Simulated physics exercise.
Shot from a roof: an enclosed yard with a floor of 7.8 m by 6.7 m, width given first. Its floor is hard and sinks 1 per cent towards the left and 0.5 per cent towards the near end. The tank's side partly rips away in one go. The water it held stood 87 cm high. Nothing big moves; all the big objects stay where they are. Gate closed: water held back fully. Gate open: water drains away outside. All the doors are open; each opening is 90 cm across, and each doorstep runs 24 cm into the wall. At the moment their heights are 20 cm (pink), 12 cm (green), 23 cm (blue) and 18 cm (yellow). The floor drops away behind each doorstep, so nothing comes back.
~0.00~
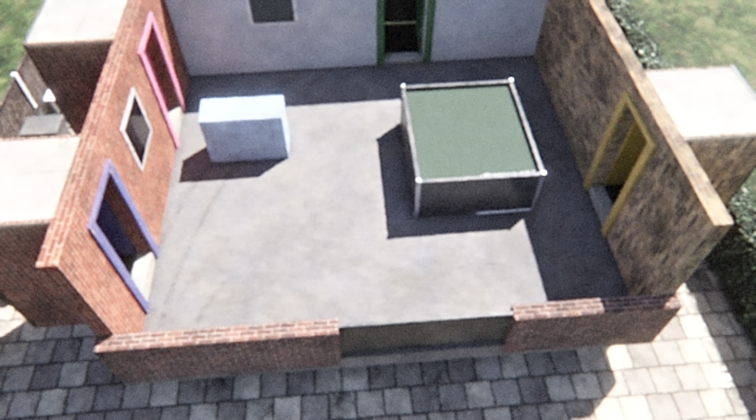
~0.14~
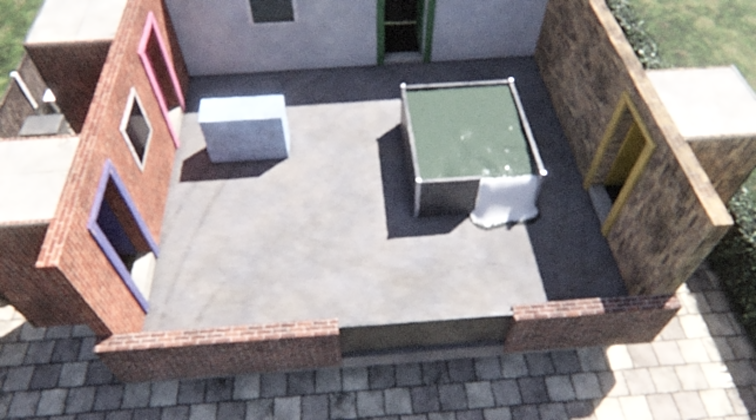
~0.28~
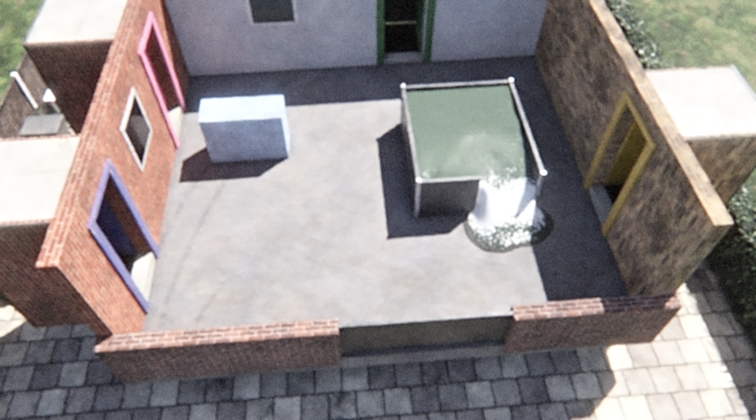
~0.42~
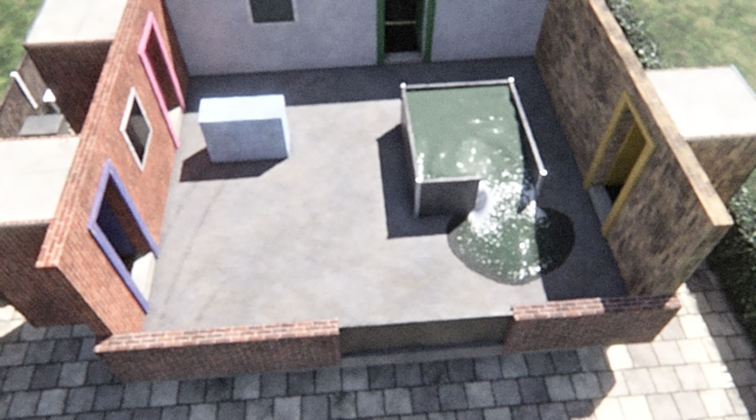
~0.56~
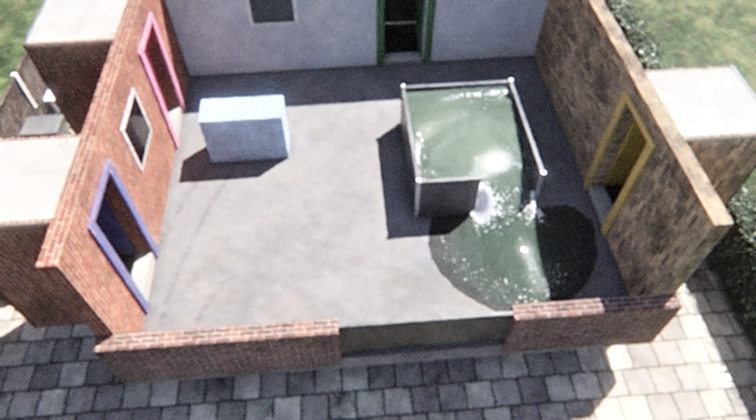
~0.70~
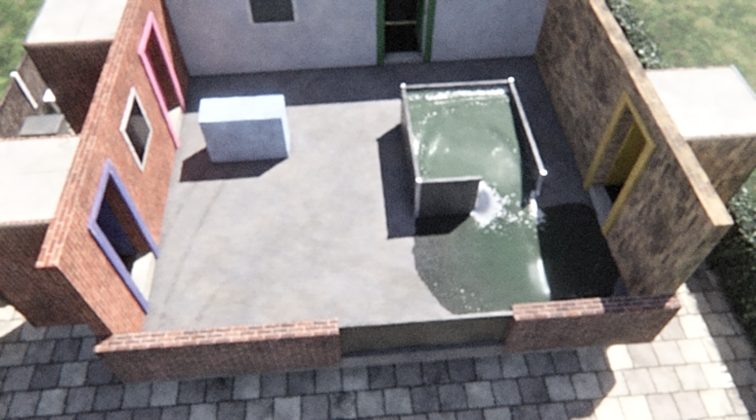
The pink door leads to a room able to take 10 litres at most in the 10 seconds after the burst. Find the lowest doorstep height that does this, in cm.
The lowest height is about 7.5 cm.
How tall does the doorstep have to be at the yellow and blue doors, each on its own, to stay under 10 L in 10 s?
Close to 15 cm (yellow) and close to 20 cm (blue).
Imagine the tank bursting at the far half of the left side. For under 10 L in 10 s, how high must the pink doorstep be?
I'd say close to 21 cm.
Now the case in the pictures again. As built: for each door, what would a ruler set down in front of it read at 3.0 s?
In cm - pink: 0, green: 0, blue: 1, yellow: 15.
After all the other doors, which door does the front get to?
Door: Green.
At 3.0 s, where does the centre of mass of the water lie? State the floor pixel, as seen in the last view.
Around (474, 221).
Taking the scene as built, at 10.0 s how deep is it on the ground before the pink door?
A ruler would read roughly 9.5 cm.
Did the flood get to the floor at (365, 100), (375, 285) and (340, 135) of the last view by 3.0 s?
So the three spots come out spared, swamped, spared, in that order.
After 1.4 s water covers 15 % of the floor, deepest (64 cm) near (637, 319); it has not reached the pink door.
After 3.0 s water covers 35 % of the floor, deepest (36 cm) near (535, 328); it has not reached the pink door.
After 10.0 s water covers 95 % of the floor, deepest (16 cm) near (162, 358); 9 cm at the pink door, 0 litres in over its 20 cm doorstep.
At the pink door as built, the water arrived by 4.7 s and peaked near 11 cm at 8.6 s.
Run again over the same 10 s with other heights there, 17 litres in over 6.5 cm, 3 litres over 9 cm. The limit of 10 litres is kept from about 7.5 cm up.
